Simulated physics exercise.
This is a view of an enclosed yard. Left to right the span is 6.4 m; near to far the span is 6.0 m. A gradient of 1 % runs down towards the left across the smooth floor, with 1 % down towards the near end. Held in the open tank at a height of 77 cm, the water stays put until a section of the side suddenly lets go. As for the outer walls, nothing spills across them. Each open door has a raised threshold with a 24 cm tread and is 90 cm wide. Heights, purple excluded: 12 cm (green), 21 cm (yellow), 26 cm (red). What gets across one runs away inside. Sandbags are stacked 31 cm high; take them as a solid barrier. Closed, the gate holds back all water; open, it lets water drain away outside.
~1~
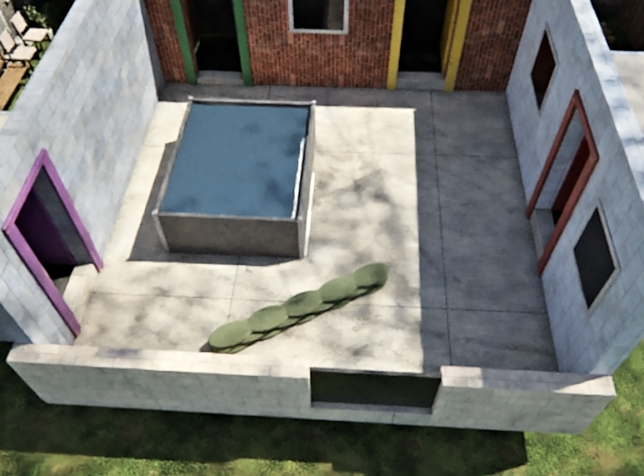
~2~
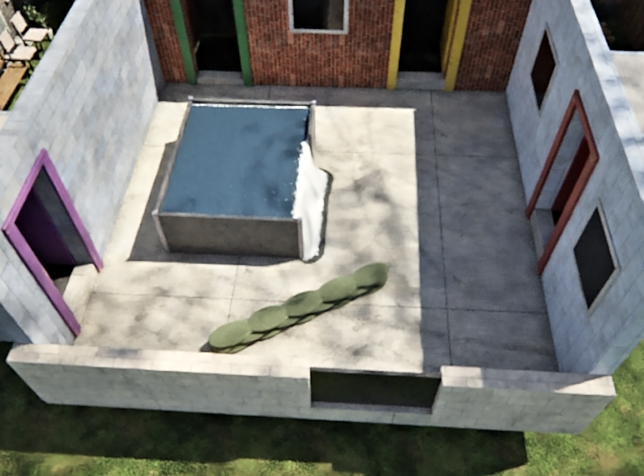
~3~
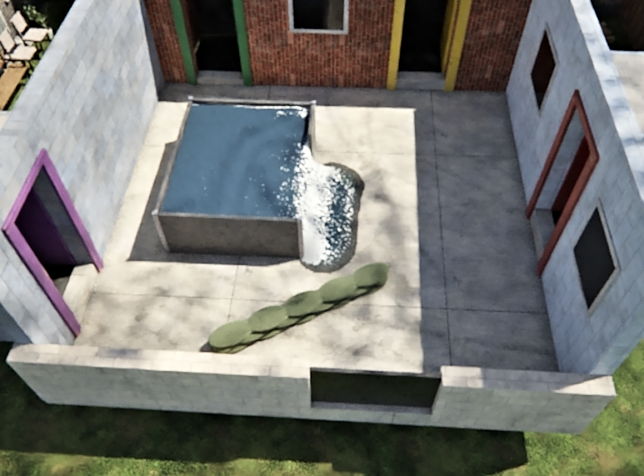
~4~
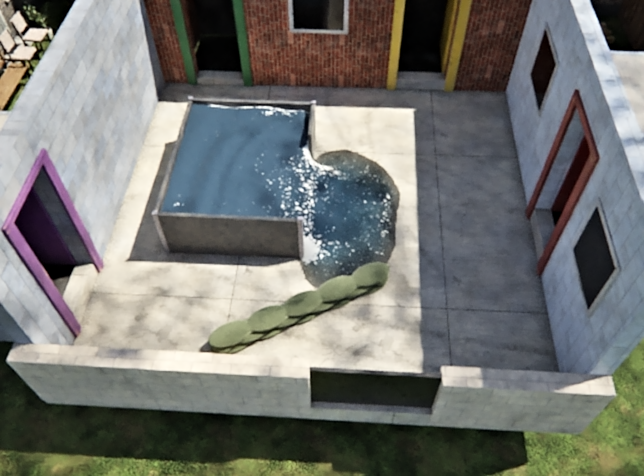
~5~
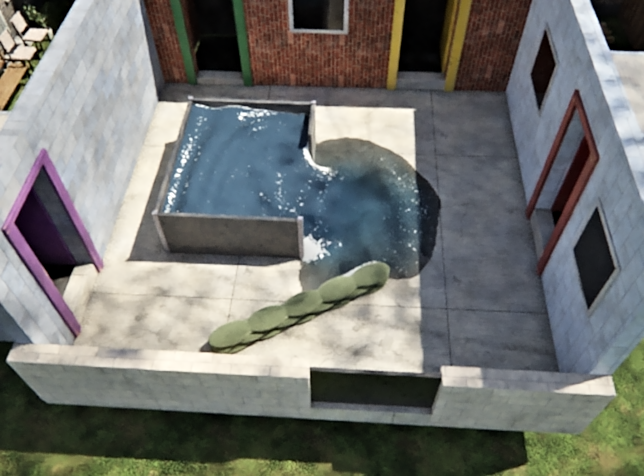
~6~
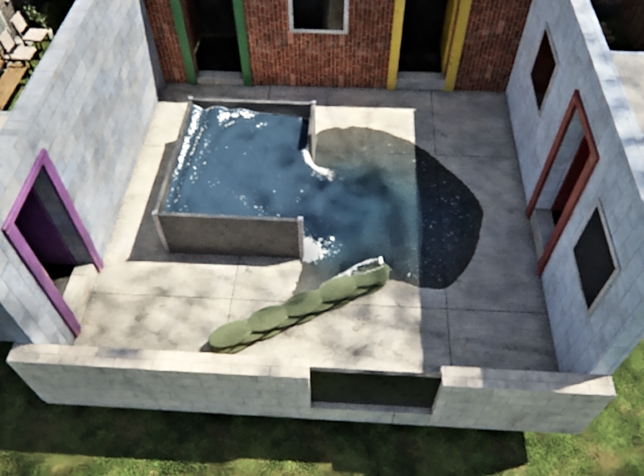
A large open tank of water in a walled yard gave way along its right side, and foaming water poured out, spreading rightward across the pale floor and reaching the right end of the green sandbags.
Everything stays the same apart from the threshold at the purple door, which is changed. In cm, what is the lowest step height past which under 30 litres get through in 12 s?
Close to 12.5 cm is just enough.
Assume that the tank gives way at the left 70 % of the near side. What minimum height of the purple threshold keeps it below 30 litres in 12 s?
Then it needs around 32 cm.
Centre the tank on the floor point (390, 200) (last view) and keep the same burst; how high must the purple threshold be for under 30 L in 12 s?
At least some 11.5 centimetres tall.
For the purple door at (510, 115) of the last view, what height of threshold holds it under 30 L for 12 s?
Around 17 cm would do it.
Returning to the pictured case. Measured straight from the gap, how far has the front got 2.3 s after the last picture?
Around 4.6 m from the gap.
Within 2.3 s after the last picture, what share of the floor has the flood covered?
The wet part is about 60 per cent.
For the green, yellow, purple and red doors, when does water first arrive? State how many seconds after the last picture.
Green at 3.8 seconds, yellow at 1.0 seconds, purple at 2.4 seconds, red at 0.2 seconds.
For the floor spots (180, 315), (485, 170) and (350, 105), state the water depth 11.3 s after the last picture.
First 10, then 5, then 11 cm.
Then, 0.7 s after the last picture water covers 35 % of the floor, deepest (46 cm) near (359, 273); it has not reached the purple door.
Then, 2.3 s after the last picture water covers 60 % of the floor, deepest (38 cm) near (559, 402); it has not reached the purple door.
Then, 11.3 s after the last picture water covers 95 % of the floor, deepest (18 cm) near (63, 376); 16 cm at the purple door, 0 litres in over its 25 cm threshold.
At the purple door as built, the water peaked near 18 cm, 9.7 s after the last picture.
With a threshold of 10.5 cm, 64 litres would have come in within the 12 s; with 14 cm, 15 litres. So under 30 litres takes about 12.5 cm.
